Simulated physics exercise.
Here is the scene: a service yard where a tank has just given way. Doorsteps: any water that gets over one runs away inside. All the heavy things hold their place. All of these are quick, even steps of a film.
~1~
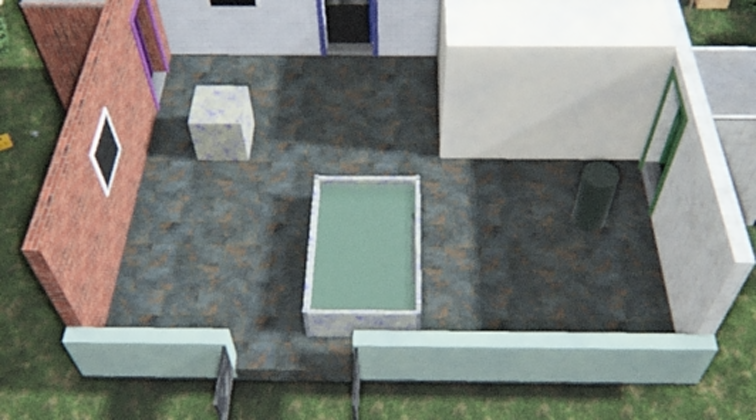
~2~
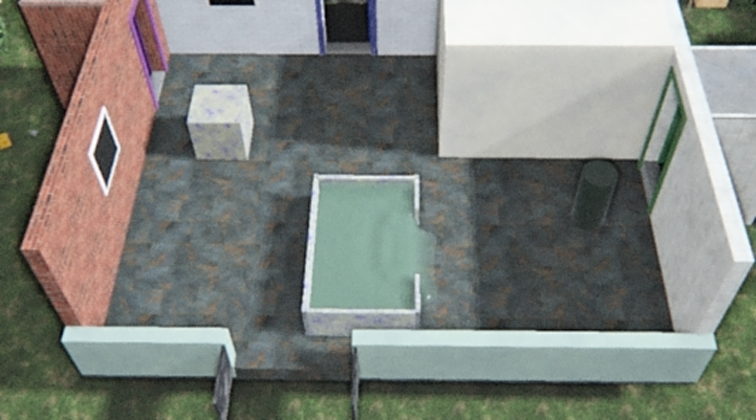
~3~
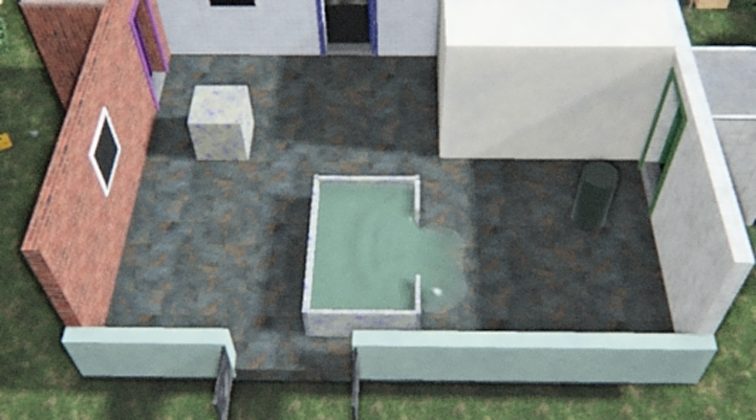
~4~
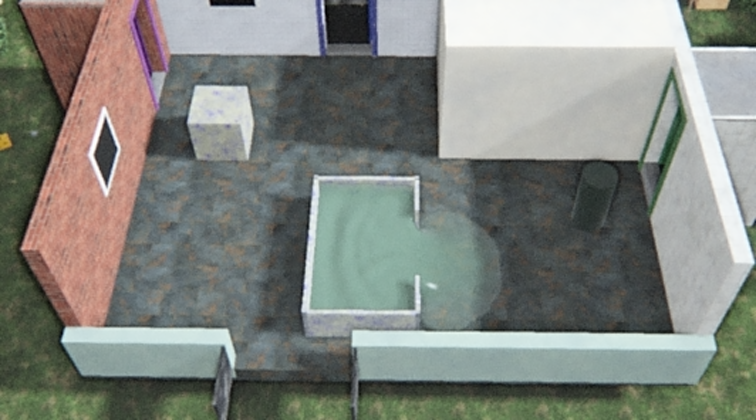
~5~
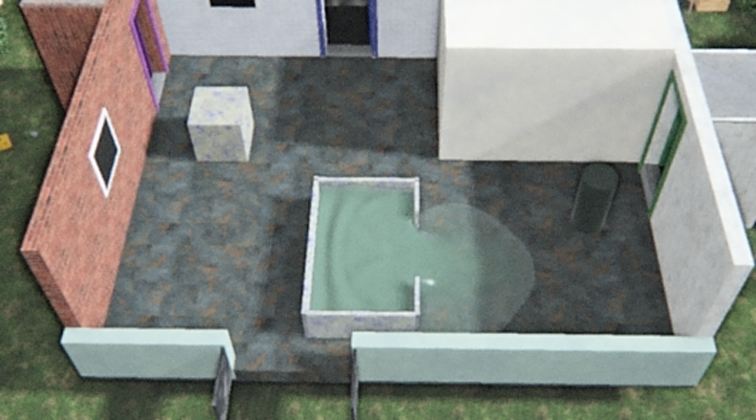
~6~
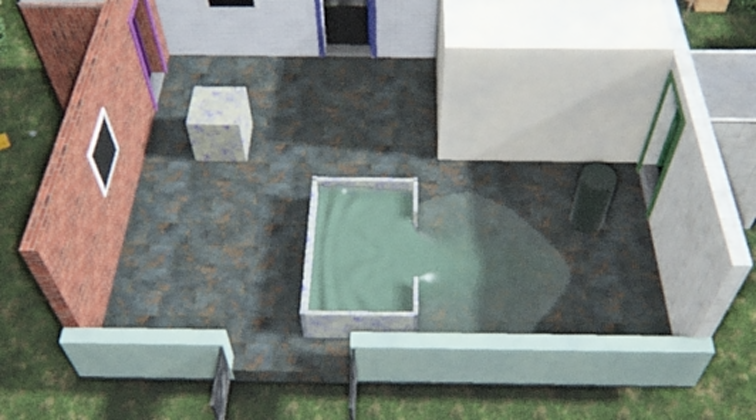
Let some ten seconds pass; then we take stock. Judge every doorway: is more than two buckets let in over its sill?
My call: The blue door stays at two or fewer, the purple door stays at two or fewer, the green door stays at two or fewer.
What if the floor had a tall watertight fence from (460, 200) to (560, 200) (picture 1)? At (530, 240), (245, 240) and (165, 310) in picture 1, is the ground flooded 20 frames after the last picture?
Soaked, untouched, untouched.
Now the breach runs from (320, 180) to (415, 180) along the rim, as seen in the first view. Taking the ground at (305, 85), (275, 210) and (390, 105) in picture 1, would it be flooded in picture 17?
Going through them, the first would be submerged, the next still bare and the last submerged.
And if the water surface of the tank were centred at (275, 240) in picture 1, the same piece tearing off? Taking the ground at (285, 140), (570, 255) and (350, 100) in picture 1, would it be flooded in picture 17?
Bone-dry, soaked, bone-dry.
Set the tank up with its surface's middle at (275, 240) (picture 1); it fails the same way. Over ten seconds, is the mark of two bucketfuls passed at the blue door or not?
I'd say the blue door never reaches the line.
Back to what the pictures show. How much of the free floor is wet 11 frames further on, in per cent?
About 30 %.
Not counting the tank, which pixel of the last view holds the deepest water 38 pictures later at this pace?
It will be deepest around (660, 363).
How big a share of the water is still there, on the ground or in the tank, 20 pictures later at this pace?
Roughly 100 parts in a hundred.
A moment on, water covers 25 % of the floor; the blue door not reached, the purple door not reached, the green door not reached.
Next, water covers 30 % of the floor; the blue door not reached, the purple door not reached, the green door wet at the sill, nothing in.
Then, water covers 30 % of the floor; the blue door not reached, the purple door not reached, the green door wet at the sill, nothing in.
Later, water covers 40 % of the floor; the blue door not reached, the purple door not reached, the green door wet at the sill, nothing in.
In the end, water covers 65 % of the floor; the blue door not reached, the purple door not reached, the green door wet at the sill, nothing in.
